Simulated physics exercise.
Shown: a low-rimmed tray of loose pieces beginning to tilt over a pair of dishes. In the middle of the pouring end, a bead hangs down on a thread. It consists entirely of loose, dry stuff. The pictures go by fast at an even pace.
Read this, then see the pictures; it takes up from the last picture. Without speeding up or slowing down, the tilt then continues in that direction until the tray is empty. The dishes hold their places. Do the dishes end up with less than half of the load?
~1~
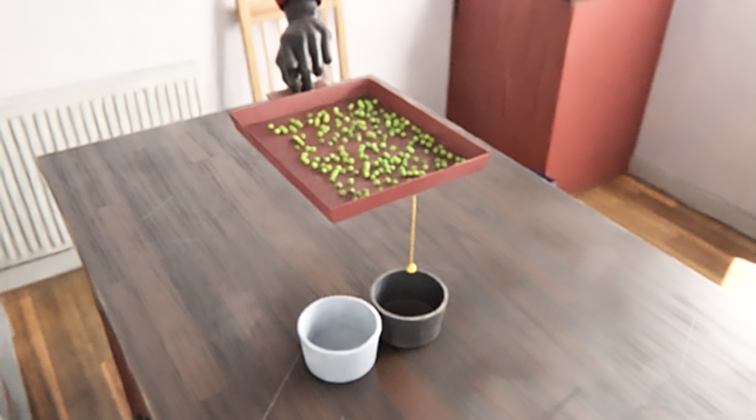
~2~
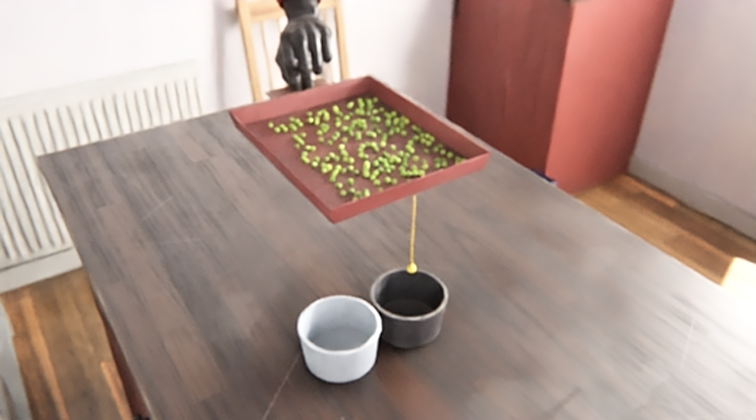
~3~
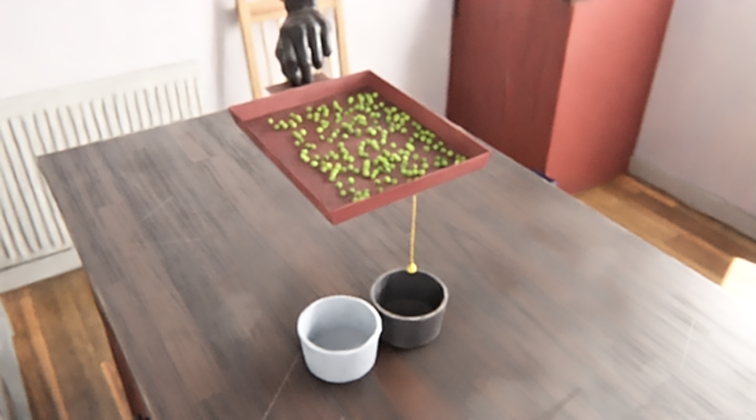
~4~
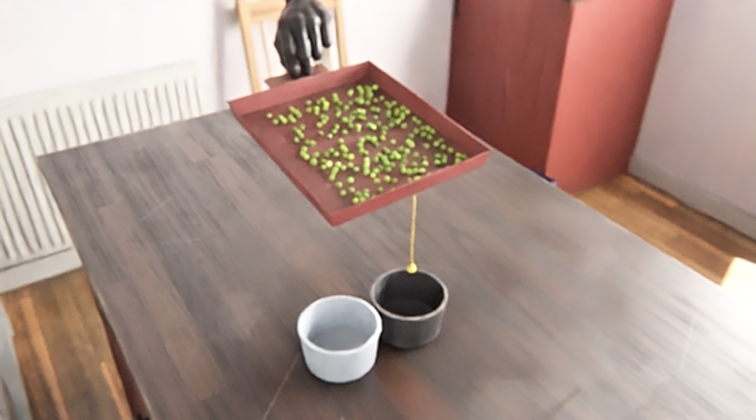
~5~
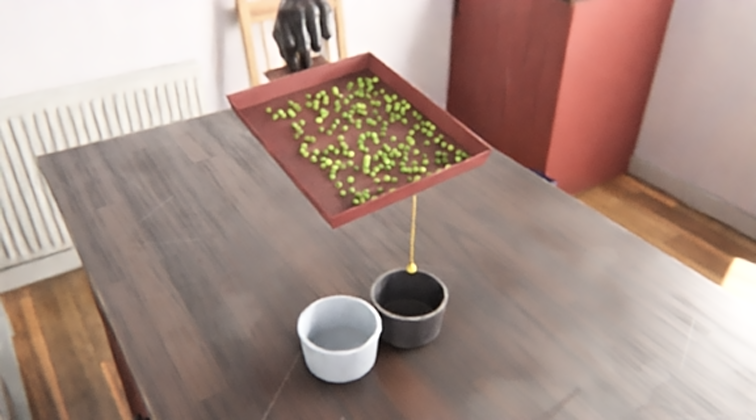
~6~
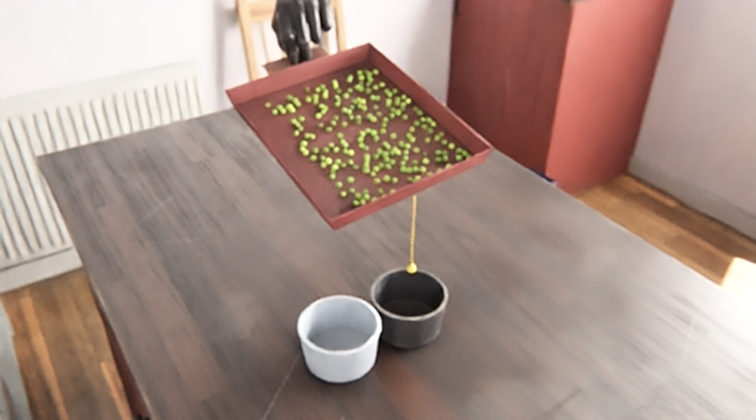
Basically it's a mostly caught load, that one.
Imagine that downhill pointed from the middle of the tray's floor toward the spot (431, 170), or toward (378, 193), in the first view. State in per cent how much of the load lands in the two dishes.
Around 0 per cent first, around 80 per cent next.
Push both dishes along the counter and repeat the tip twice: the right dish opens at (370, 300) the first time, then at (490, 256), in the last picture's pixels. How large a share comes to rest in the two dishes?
First 70 per cent, second 0 per cent.
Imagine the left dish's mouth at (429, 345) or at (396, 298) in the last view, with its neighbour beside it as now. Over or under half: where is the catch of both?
Taking the places in turn, it's shy of half and then shy of half.
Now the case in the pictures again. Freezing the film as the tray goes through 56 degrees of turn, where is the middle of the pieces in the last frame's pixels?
Check around (359, 206) in the last picture.
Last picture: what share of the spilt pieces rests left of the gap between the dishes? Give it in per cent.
Estimate: About 90 per cent.
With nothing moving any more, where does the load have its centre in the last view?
The centre comes to rest close to (339, 349).
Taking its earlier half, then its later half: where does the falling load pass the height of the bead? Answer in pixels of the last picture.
Roughly at (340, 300) first, and then at (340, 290).
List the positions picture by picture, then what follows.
Corners of the pouring end near (332, 205) and (485, 152), level; middle of the load near (368, 145), dried peas; left dish near (360, 361); right dish near (430, 327); bead on its thread near (411, 268), in the first picture.
Corners of the pouring end near (332, 205) and (485, 152), level; middle of the load near (368, 144), in the second picture.
Corners of the pouring end near (333, 207) and (485, 151), tipped barely, lowest at the left corner; middle of the load near (368, 142), in the third picture.
Corners of the pouring end near (333, 210) and (485, 150), tipped a little, lowest at the left corner; middle of the load near (368, 138), in the fourth picture.
Corners of the pouring end near (333, 213) and (486, 148), tipped a little, lowest at the left corner; middle of the load near (368, 134), in the fifth picture.
Corners of the pouring end near (333, 216) and (486, 147), tipped a little, lowest at the left corner; middle of the load near (368, 131); left dish near (360, 361); right dish near (430, 327), in the sixth picture.
Shortly afterwards, tray tipped steeply; all but a few on the tray; only a few in the left dish; only a few in the air.
Next, tray tipped right over; near a third on the tray; near a third in the left dish; only a few outside both; near a quarter in the air.
Some moments later, tray tipped past a quarter turn; all but a few in the left dish; only a few in the right dish; a little outside both.
In the end, tray tipped past a quarter turn; all but a few in the left dish; only a few in the right dish; a little outside both.
